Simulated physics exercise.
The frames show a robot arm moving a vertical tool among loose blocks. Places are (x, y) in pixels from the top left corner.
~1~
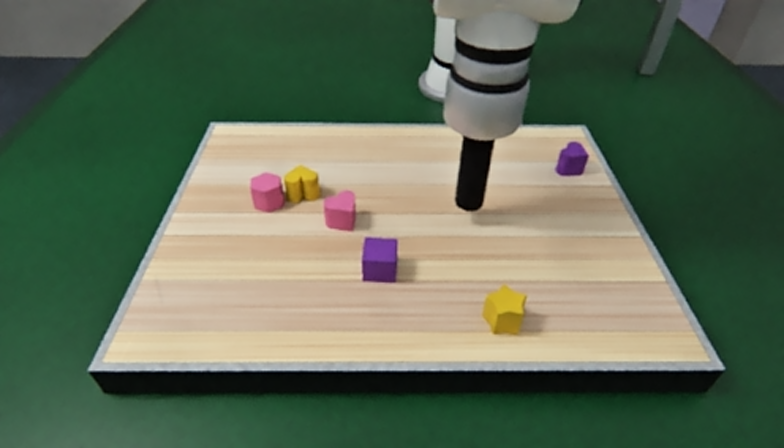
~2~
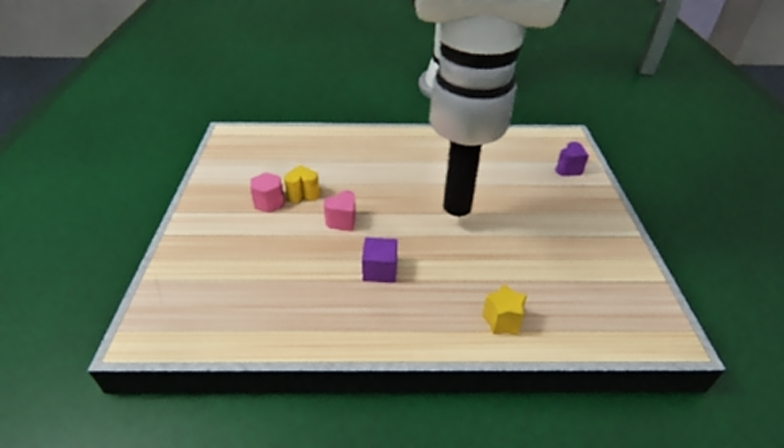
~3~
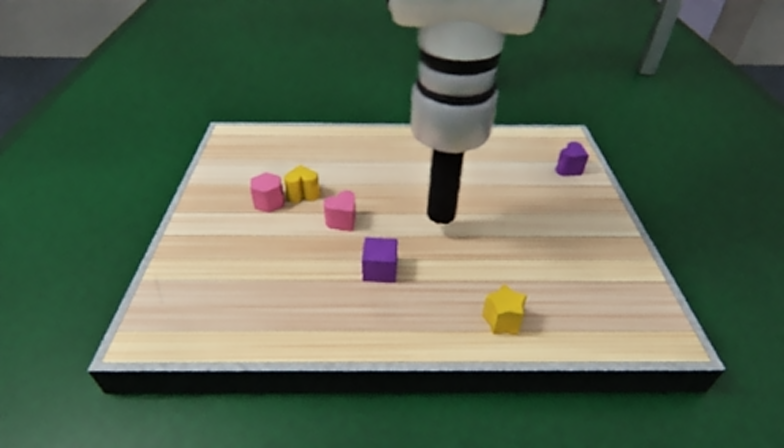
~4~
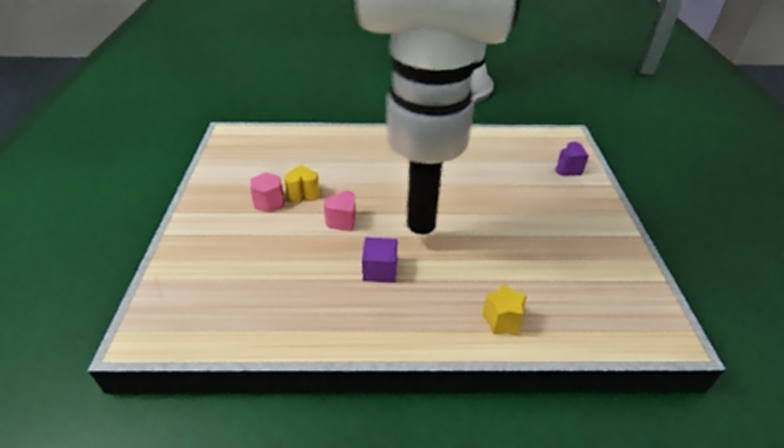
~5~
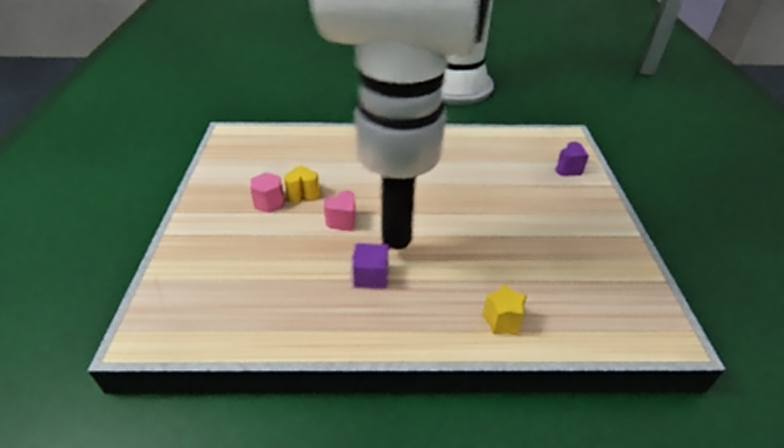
On a wooden board, a robot arm moves its black tool left and nearer, nudging a purple block slightly among still blocks.
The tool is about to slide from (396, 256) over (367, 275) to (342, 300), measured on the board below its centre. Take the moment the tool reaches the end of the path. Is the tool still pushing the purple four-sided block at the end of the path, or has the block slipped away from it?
At the end of the path, the tool is still pushing the purple four-sided block ahead of it.
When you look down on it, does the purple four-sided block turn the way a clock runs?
The answer is yes.
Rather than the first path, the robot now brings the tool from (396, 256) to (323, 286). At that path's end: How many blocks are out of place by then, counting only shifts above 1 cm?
I'd say just one block gets shifted by more than about 1 cm.
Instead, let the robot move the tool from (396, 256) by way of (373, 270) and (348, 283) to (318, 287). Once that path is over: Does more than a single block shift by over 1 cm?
I'd say no.
What follows on the original path. Halfway along, tool (366, 259); purple four-sided block (337, 275).
At the end, tool (341, 284); pink heart block not moved; purple four-sided block (304, 296), turned 20° clockwise.
